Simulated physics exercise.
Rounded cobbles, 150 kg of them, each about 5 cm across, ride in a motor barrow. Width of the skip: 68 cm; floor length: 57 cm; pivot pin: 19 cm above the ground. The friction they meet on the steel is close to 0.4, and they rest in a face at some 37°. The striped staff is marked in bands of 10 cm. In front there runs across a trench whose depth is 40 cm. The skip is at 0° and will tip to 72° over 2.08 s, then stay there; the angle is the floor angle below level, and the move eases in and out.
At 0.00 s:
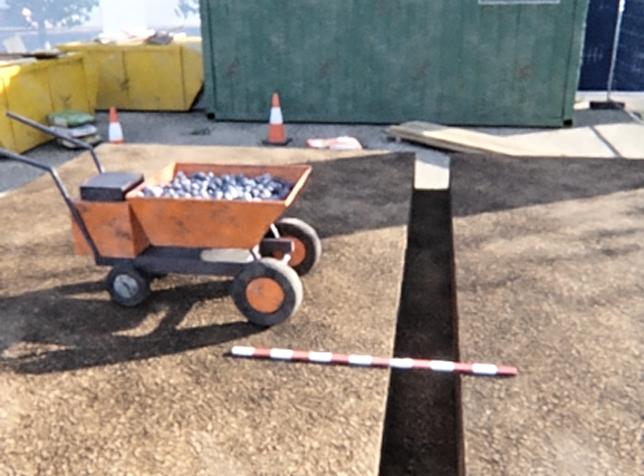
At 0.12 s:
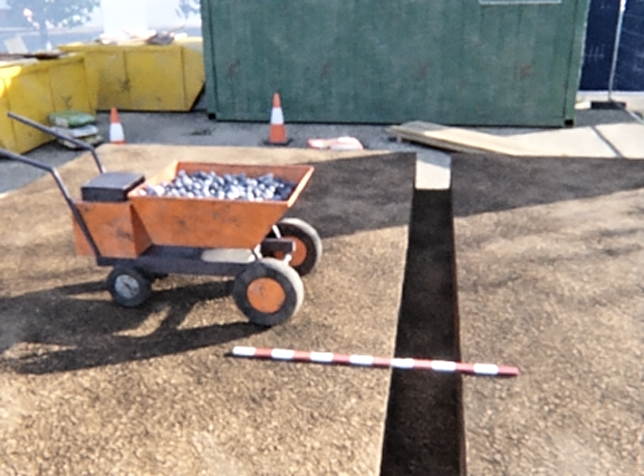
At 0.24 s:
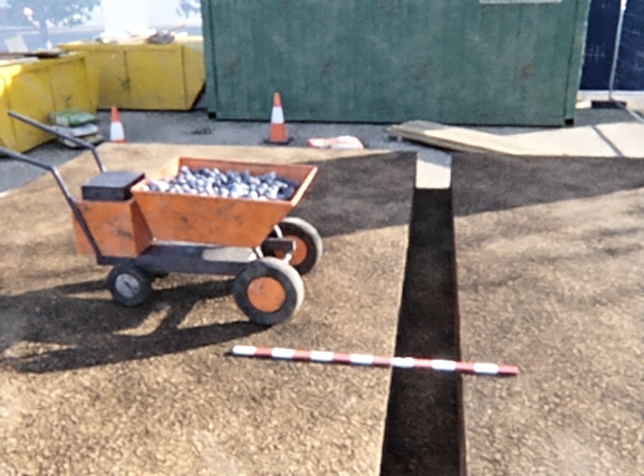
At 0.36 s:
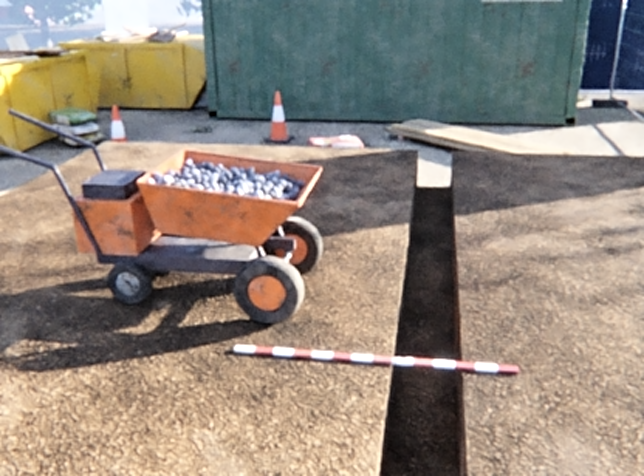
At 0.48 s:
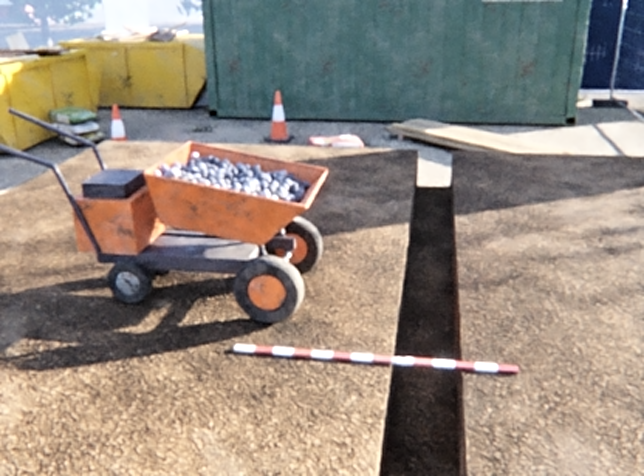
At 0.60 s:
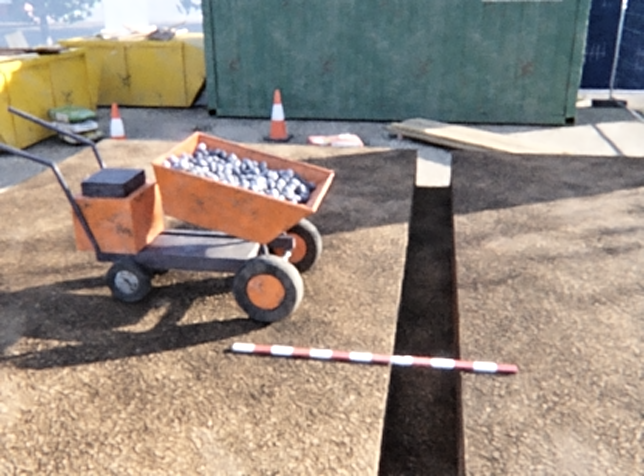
The orange skip of a small motor barrow, loaded with rounded grey stones, slowly tilted forward to the right, its back end rising while the wheels stayed put beside a narrow trench.
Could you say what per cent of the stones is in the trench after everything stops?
I would put it at 95 per cent.
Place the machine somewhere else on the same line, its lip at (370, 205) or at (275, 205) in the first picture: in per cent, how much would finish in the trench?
First place roughly 35%, second roughly 80%.
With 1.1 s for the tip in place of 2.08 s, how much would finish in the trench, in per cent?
It would come to roughly 95 per cent.
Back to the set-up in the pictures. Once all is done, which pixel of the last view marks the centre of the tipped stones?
(425, 349).
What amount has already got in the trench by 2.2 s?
Close to 50 per cent at that time.
After 1.6 s the floor is at 61°; 98 % in the skip, 2 % short of the trench; the foremost stones are at (387, 264).
After 2.2 s the floor is at 72°; 41 % in the skip, 8 % short of the trench, 51 % in the trench; the foremost stones are at (451, 348).
After 2.5 s the floor is at 72°; 18 % in the skip, 8 % short of the trench, 73 % in the trench; the foremost stones are at (451, 335).
After 4.5 s the floor is at 72°; 0 % in the skip, 5 % short of the trench, 95 % in the trench; the foremost stones are at (451, 336).
